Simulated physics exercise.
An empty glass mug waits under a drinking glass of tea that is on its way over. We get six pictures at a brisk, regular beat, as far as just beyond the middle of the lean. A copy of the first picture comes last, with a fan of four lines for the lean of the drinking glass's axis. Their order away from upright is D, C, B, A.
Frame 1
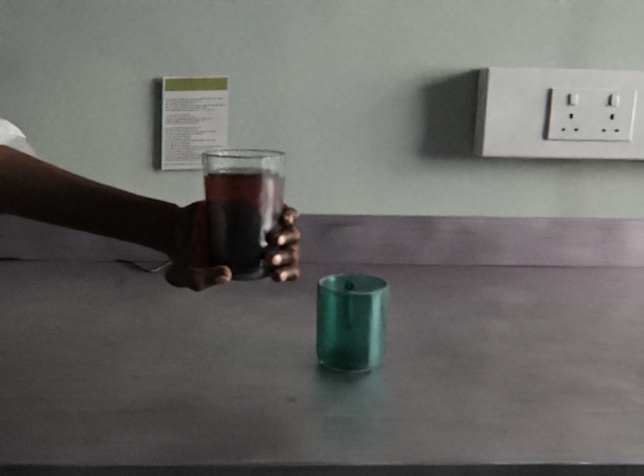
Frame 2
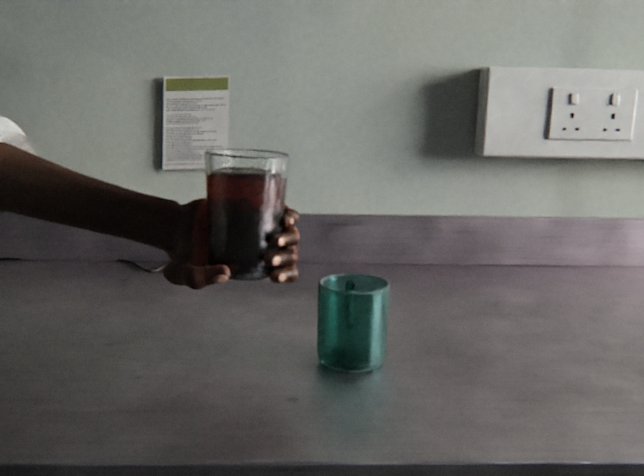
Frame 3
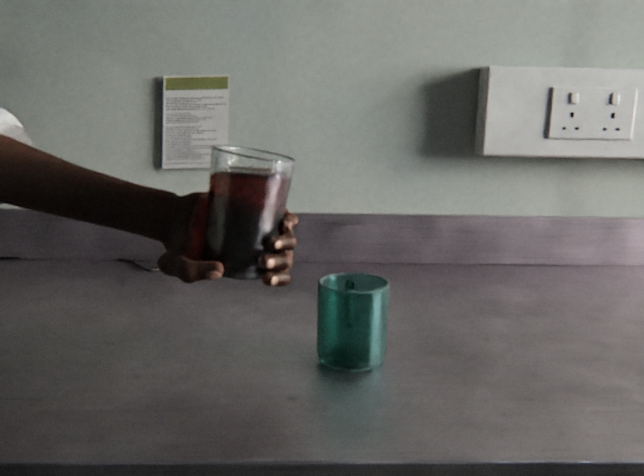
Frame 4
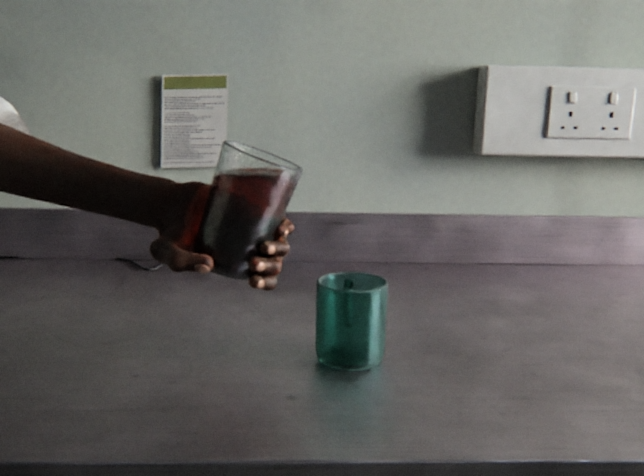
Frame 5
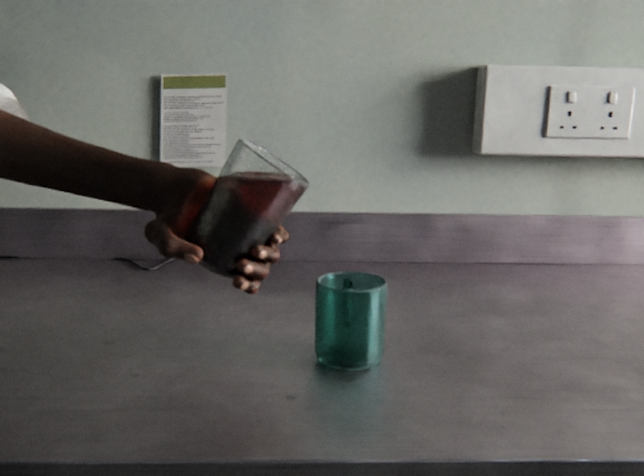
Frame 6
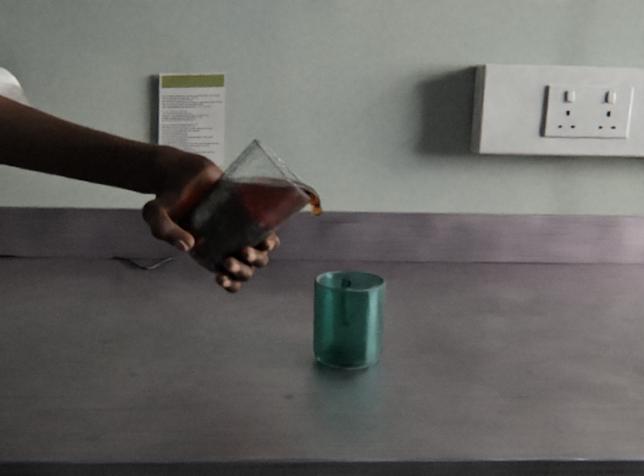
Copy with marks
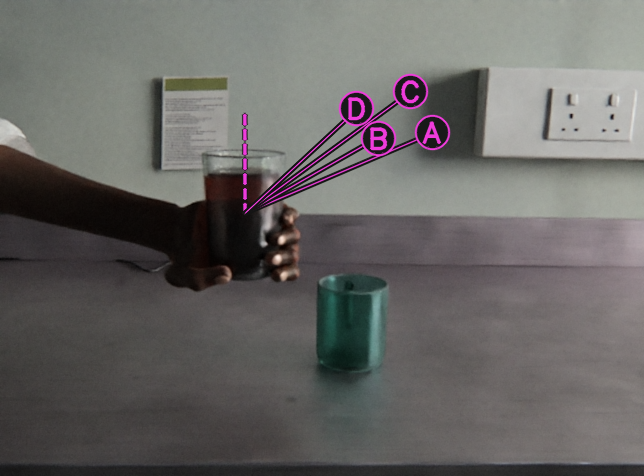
At the start, a hand reaching in from the left holds a drinking glass of dark tea upright, above and to the left of a green glass mug on a counter. The hand tips the glass steadily further to the right, until a little tea curls over its lip.
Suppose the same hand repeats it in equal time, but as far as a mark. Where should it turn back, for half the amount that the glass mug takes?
Use mark A.
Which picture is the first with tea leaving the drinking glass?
In picture 6.
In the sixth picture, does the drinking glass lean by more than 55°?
No.
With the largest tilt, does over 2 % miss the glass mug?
No, it does not.
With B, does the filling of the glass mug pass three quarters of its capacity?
No, less.
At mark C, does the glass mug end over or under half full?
Under half.
In magenta, A at (416, 139); B at (362, 146); C at (396, 102); D at (344, 121).
With A, the glass mug ends with about 48 % of what it can hold.
With B, the glass mug ends with about 35 % of what it can hold.
With C, the glass mug ends with about 25 % of what it can hold.
With D, the glass mug ends with about 15 % of what it can hold.
